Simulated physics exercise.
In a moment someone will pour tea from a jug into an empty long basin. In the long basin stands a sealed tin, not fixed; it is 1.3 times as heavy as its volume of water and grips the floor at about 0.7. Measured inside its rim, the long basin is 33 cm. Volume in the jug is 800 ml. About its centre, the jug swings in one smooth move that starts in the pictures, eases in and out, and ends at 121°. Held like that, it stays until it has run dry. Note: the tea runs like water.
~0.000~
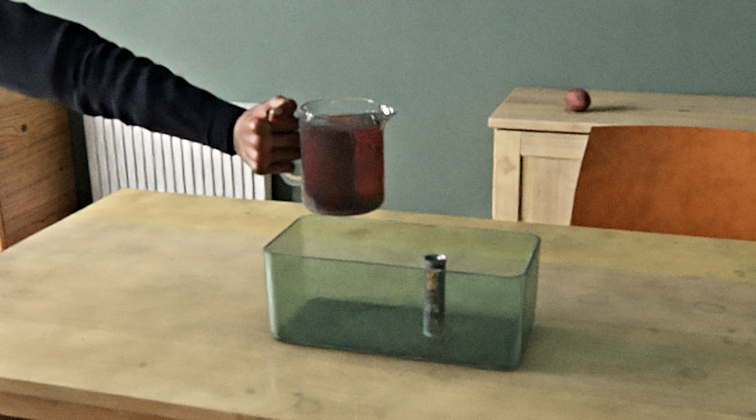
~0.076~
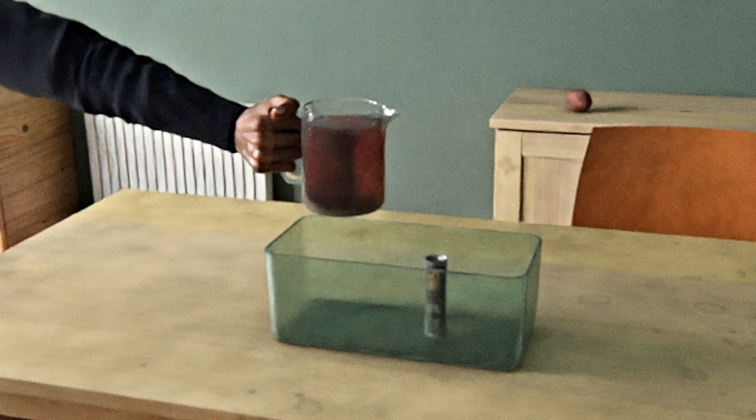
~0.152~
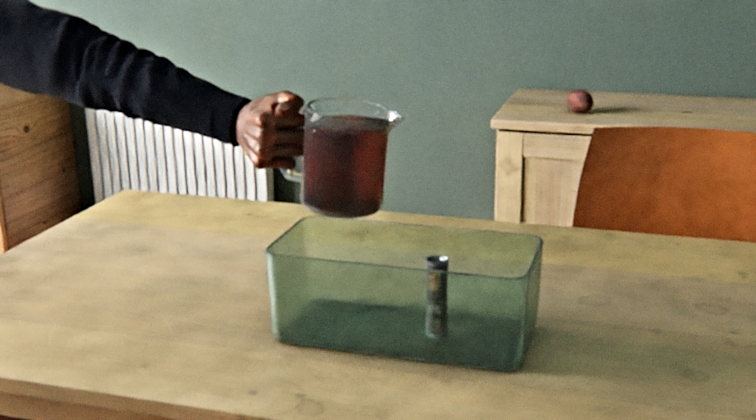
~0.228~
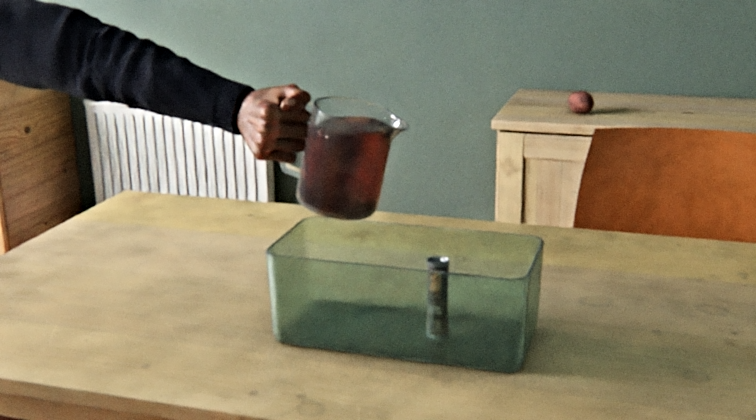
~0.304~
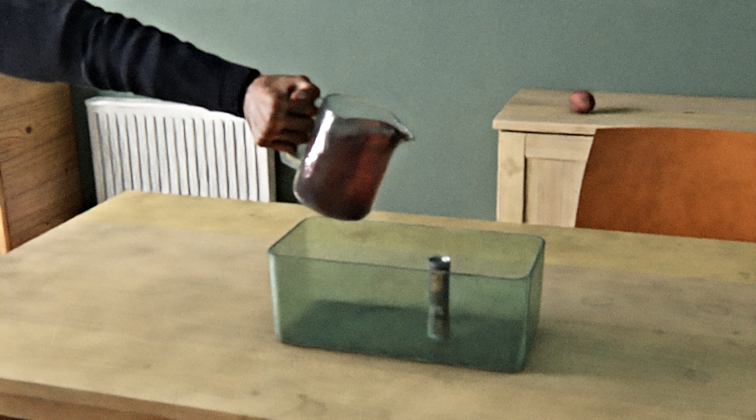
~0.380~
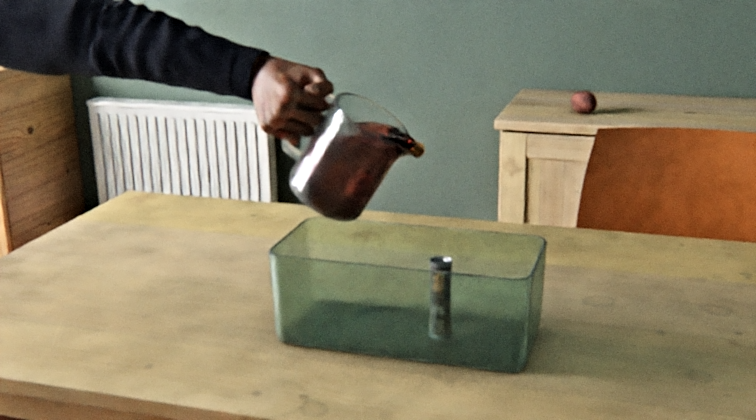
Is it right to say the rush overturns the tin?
It gets tipped over.
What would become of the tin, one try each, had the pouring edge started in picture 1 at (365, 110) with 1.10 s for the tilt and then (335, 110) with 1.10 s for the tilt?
First it goes over; then it keeps standing.
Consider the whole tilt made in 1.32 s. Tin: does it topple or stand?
The tin would overturn.
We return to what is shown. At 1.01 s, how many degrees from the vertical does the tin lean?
10°.
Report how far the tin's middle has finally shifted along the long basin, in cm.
In the end the tin's centre has shifted about 6.5 centimetres.
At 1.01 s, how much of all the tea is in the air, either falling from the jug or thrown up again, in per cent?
Near 5 in a hundred.
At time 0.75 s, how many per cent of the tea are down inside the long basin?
About 26%.
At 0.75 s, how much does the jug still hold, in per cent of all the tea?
Close to 56 percent of the liquid remains at that time.
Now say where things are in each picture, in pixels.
It leans 0°; its right rim is at (397, 111); the tea meets the walls at (306, 119) and (382, 124); the long basin's rim runs from (283, 234) to (533, 257); the tin's top is at (435, 261), in the first picture.
It leans 1°; its right rim is at (399, 113); the tea meets the walls at (309, 119) and (385, 125), in the second picture.
It leans 6°; its right rim is at (403, 119); the tea meets the walls at (312, 120) and (388, 127), in the third picture.
It leans 12°; its right rim is at (408, 127); the tea meets the walls at (315, 123) and (396, 130), in the fourth picture.
It leans 21°; its right rim is at (414, 138); the tea meets the walls at (313, 137) and (408, 132), in the fifth picture.
It leans 32°; its right rim is at (419, 152); the tea meets the walls at (309, 146) and (416, 145); 1 per cent is over the edge, in the sixth picture.
After 0.75 s the tilt is 93° and 57 per cent is still to pour; the tin stands where it began.
After 1.01 s the tilt is 119° and 8 per cent is still to pour; the tin leans 11°.
After 1.29 s the tilt is 121° and 0 per cent is still to pour; the tin lies on its side.
After 1.60 s the tilt is 121° and 0 per cent is still to pour; the tin lies on its side.
In the end the tin lies on its side.
